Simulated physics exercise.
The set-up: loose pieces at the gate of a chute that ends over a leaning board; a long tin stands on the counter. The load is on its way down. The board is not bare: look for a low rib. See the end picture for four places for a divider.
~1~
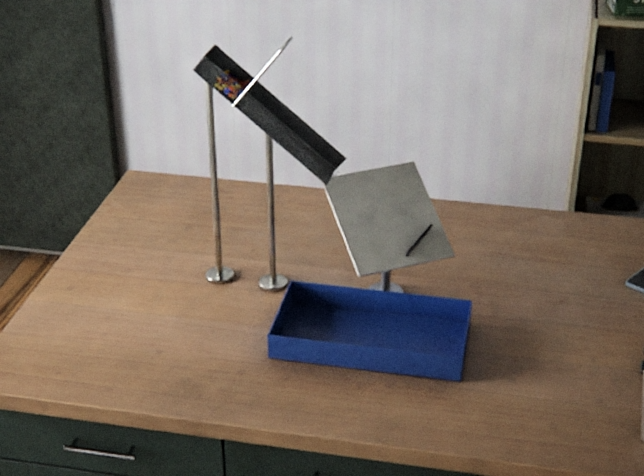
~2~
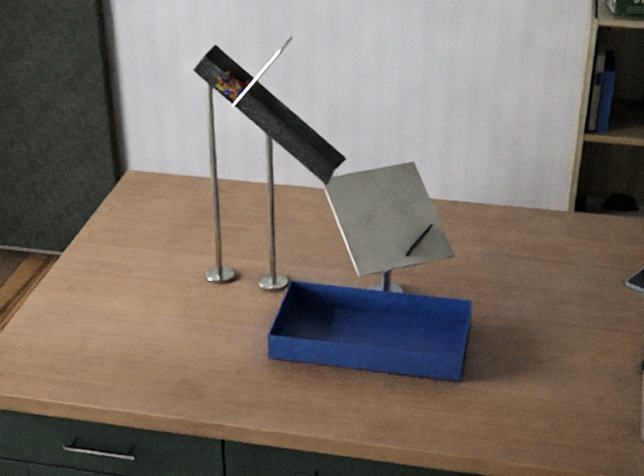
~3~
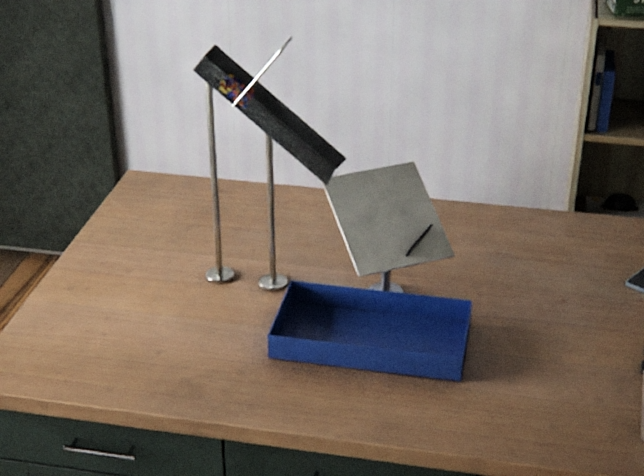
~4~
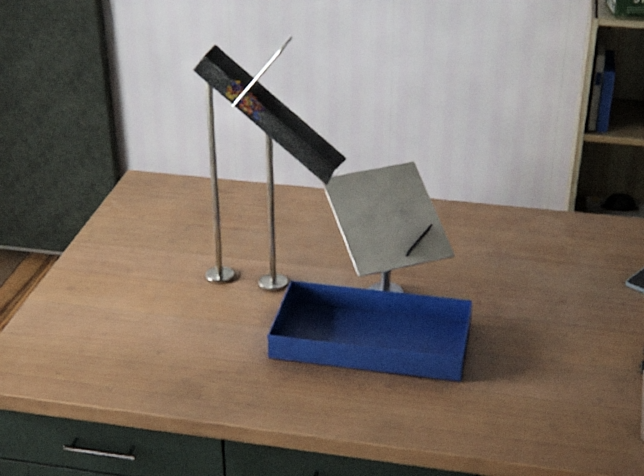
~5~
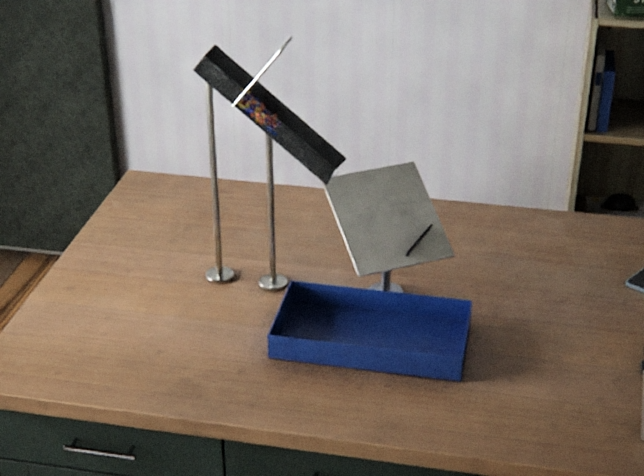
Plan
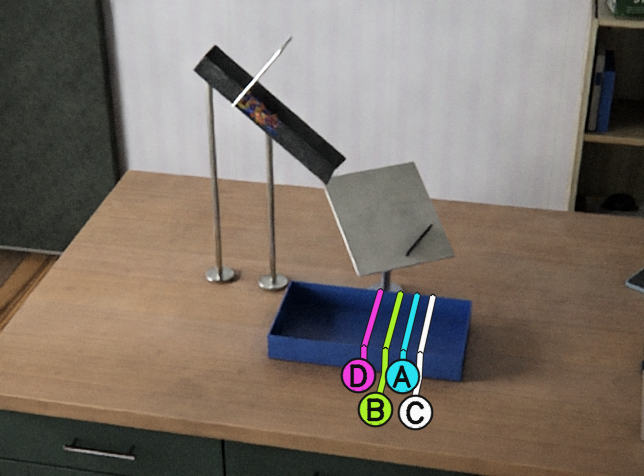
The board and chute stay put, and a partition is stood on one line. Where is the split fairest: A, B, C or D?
Go for A.
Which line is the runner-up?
Line C.
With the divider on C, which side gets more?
Left.
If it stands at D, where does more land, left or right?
The right side.
On the marked copy, line A crosses the front rim at (403, 351); line B crosses the front rim at (385, 349); line C crosses the front rim at (420, 353); line D crosses the front rim at (364, 346).
For line A, of what is caught, about half on the left of the divider, about half on the right.
For line B, of what is caught, a stray few on the left of the divider, nearly all on the right.
For line C, of what is caught, most on the left of the divider, about a quarter on the right.
For line D, of what is caught, none on the left of the divider, all on the right.
